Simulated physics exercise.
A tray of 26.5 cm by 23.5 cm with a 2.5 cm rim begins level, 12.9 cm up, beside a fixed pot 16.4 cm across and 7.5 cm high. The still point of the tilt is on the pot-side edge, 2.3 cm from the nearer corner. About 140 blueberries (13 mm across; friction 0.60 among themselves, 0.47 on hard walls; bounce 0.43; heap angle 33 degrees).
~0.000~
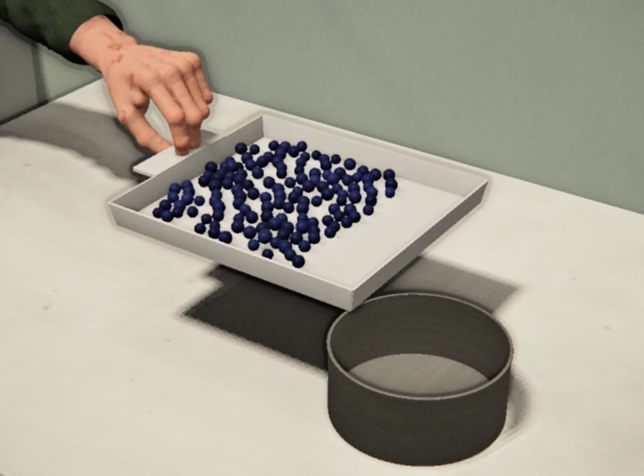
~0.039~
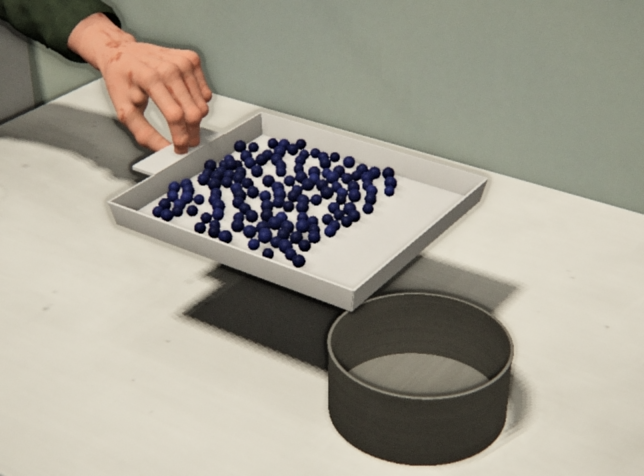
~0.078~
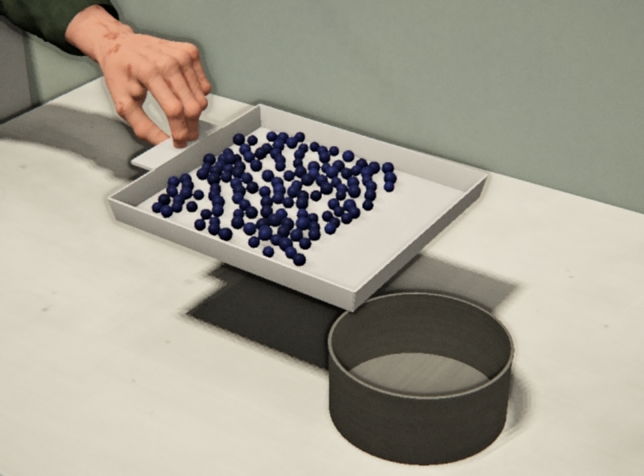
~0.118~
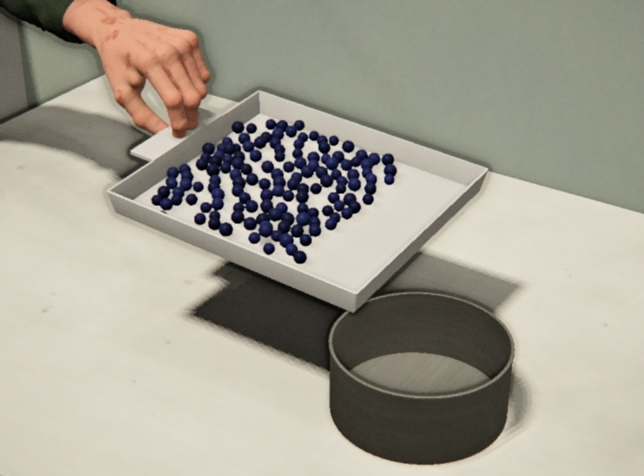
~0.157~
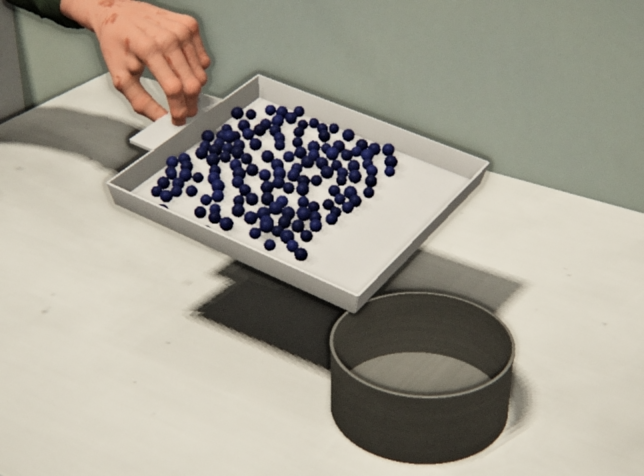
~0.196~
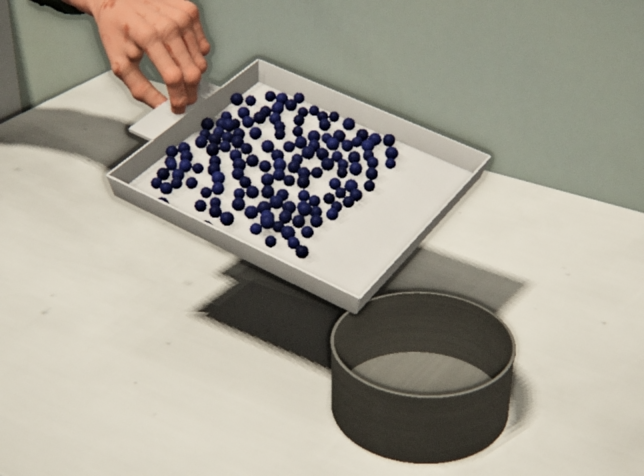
A hand gradually tilts a white tray of blueberries toward a dark round pot.
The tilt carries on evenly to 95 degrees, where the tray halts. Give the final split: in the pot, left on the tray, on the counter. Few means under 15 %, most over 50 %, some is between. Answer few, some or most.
Pot: Some, tray: Few, counter: Most.
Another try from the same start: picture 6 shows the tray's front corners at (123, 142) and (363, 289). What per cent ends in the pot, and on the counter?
Pot 60, counter 40.
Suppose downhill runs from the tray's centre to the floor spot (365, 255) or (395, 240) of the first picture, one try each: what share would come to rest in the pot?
Some 80 and 50 per cent.
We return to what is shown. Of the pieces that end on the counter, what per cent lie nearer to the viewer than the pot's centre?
Some 100 per cent.
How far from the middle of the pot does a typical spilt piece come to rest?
About 16 cm.
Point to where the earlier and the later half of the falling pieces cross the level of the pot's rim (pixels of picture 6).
First near (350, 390), later near (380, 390).
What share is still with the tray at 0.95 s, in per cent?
Roughly 85 per cent.
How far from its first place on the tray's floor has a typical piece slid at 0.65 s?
Roughly 11 cm.
After 0.65 s, tilt 52 degrees; the tray holds 100 %, the pot 0 %.
After 0.95 s, tilt 78 degrees; the tray holds 85 %, the pot 5 %.
After 1.35 s, tilt 95 degrees; the tray holds 35 %, the pot 10 %.
In the end, at 2.5 s, pot 35 %, tray 0 %, counter 65 %.
